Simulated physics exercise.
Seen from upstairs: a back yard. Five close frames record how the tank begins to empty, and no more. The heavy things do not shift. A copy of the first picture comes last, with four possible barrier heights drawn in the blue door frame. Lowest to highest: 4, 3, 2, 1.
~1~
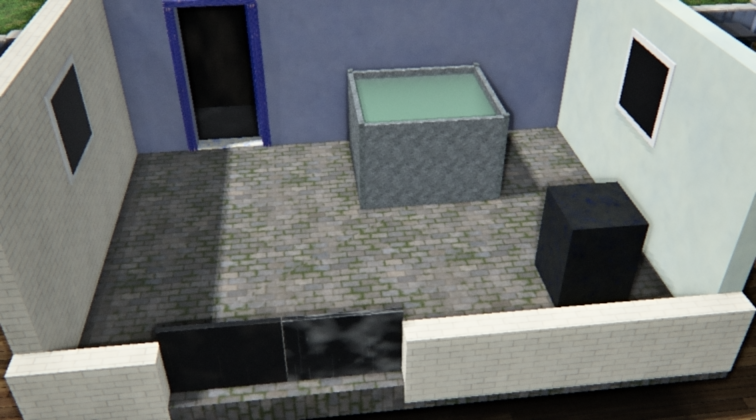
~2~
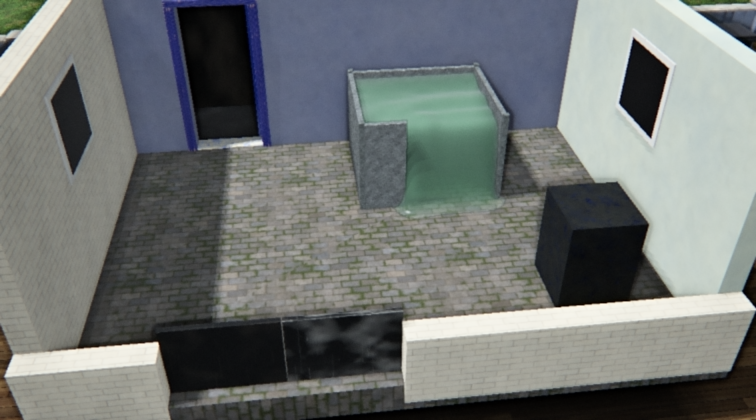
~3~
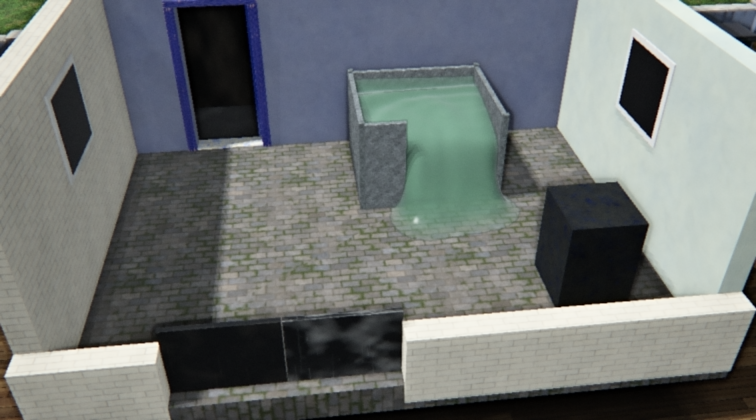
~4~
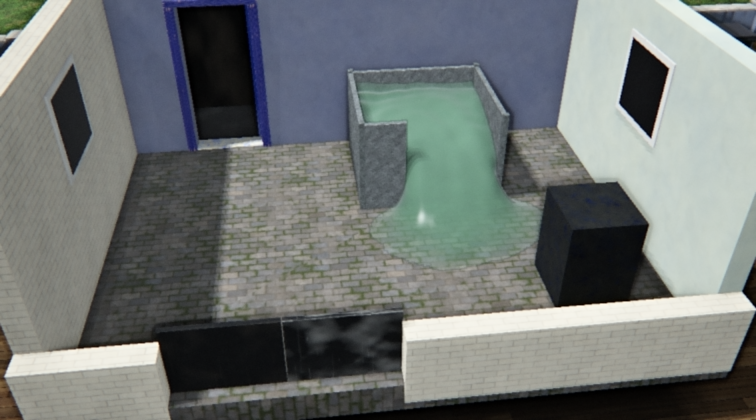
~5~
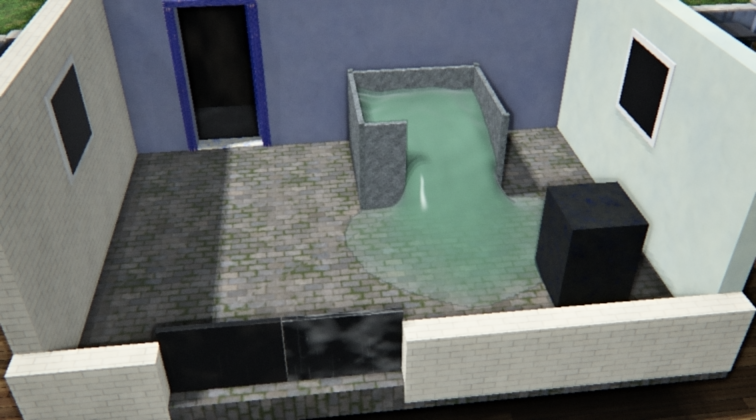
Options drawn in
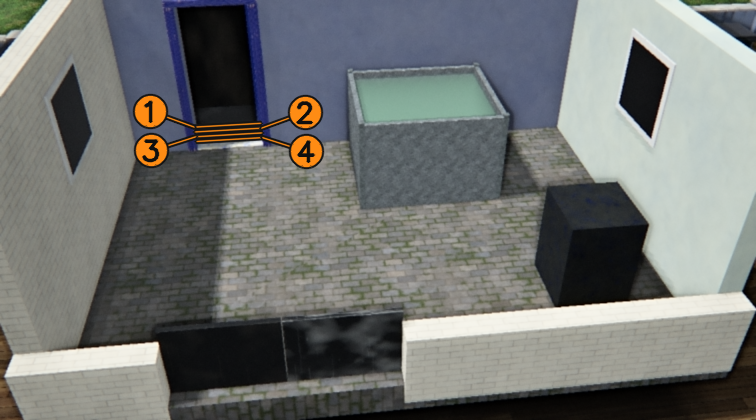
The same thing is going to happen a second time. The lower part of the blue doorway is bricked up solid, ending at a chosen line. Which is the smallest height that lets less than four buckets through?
Choose 4.
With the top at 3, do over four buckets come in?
No, not at all.
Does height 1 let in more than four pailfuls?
No, not at all.
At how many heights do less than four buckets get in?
All four.
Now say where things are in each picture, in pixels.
Water in the tank at rest, its middle at (423, 99); foot of the blue doorway at (230, 148); shut gate at (282, 327), in the first frame.
Front seen at (403, 211), 2 % of the ground wet, in the second frame.
Front seen at (420, 235), 4 % of the ground wet, in the third frame.
Front seen at (439, 263), 9 % of the ground wet, in the fourth frame.
Front seen at (436, 294), 16 % of the ground wet, in the fifth frame.
On the marked copy, 1 at (227, 125); 2 at (228, 130); 3 at (229, 134); 4 at (229, 139); from the bottom up 4, 3, 2, 1.
With 1, nothing gets over.
With 2, nothing gets over.
With 3, nothing gets over.
With 4, a splash gets over, under a bucket.
